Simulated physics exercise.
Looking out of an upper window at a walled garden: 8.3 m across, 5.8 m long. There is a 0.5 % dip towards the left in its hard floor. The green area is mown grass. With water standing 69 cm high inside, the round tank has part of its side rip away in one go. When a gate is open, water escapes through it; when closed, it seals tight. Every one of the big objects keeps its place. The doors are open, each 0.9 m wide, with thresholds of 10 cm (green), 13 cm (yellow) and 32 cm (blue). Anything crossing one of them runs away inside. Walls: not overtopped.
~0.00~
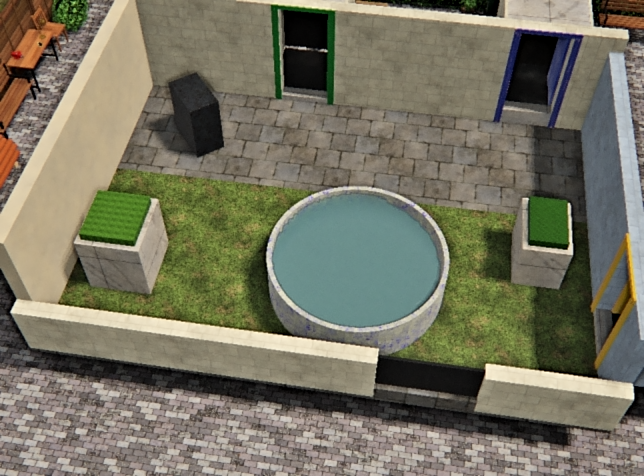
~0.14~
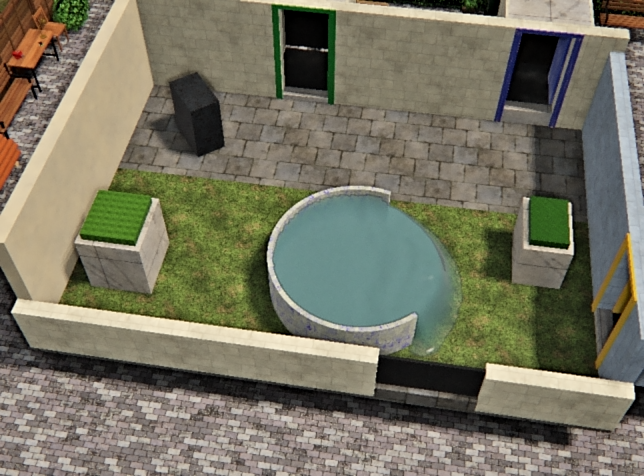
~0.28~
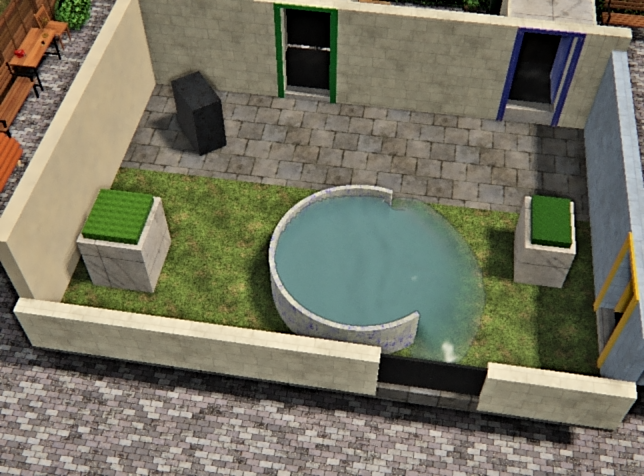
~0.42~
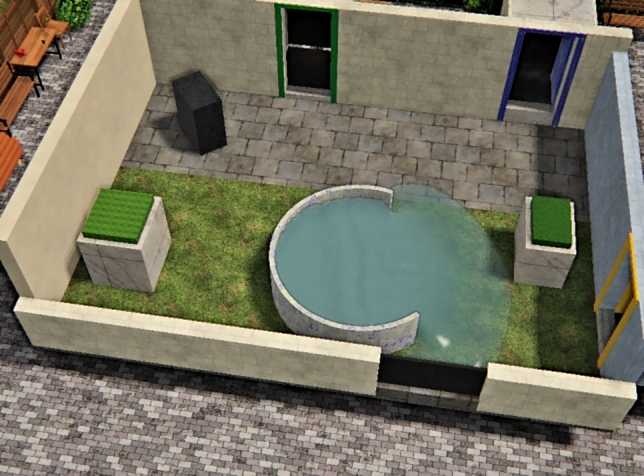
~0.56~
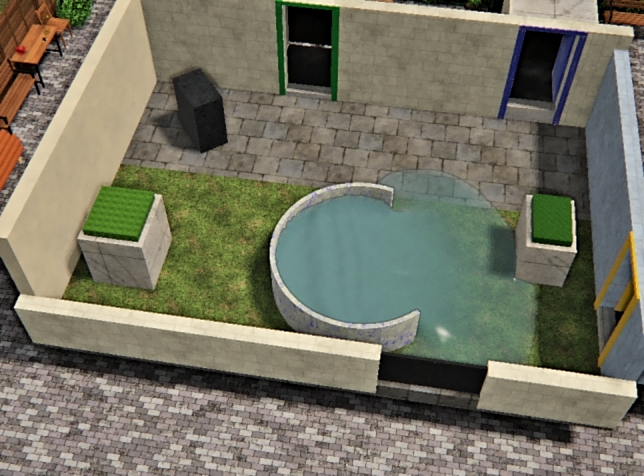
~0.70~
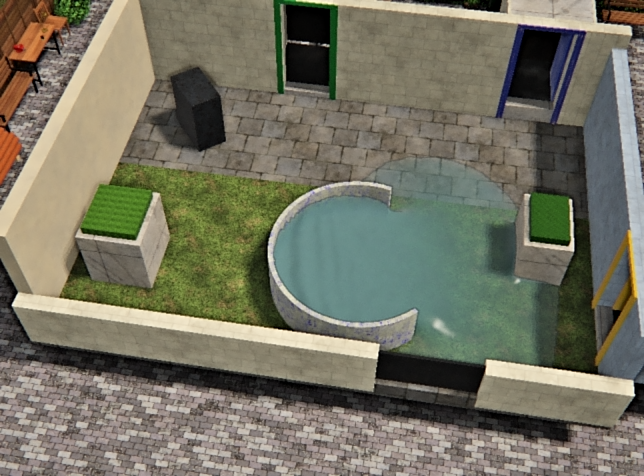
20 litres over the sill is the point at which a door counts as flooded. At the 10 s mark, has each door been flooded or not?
Flooded at that mark: Green door - no; yellow door - yes; blue door - no.
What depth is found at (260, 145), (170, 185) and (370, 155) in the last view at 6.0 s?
Spot by spot: Some 4, 0, then 10 cm.
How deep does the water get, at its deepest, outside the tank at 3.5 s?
I'd say near 29 centimetres.
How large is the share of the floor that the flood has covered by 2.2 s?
Around 40 per cent wet.
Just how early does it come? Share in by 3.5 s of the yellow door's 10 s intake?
Roughly 80%.
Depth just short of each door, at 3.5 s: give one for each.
In cm: Green 2, yellow 25, blue 22.
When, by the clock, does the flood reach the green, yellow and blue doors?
Green 3.0 s, yellow 1.0 s, blue 1.4 s.
After 1.4 s water covers 40 % of the floor and is deepest (43 cm) near (510, 260); green door not reached, yellow door 27 cm at the sill, 1 L in, blue door not reached.
After 2.2 s water covers 40 % of the floor and is deepest (39 cm) near (571, 131); green door not reached, yellow door 36 cm at the sill, 88 L in, blue door 27 cm at the sill, 0 L in.
After 3.5 s water covers 45 % of the floor and is deepest (29 cm) near (532, 168); green door 2 cm at the sill, 0 L in, yellow door 25 cm at the sill, 211 L in, blue door 22 cm at the sill, 1 L in.
After 6.0 s water covers 75 % of the floor and is deepest (16 cm) near (385, 370); green door 7 cm at the sill, 0 L in, yellow door 13 cm at the sill, 258 L in, blue door 11 cm at the sill, 1 L in.
After 10.0 s water covers 100 % of the floor and is deepest (16 cm) near (123, 228); green door 7 cm at the sill, 0 L in, yellow door 7 cm at the sill, 259 L in, blue door 8 cm at the sill, 1 L in.
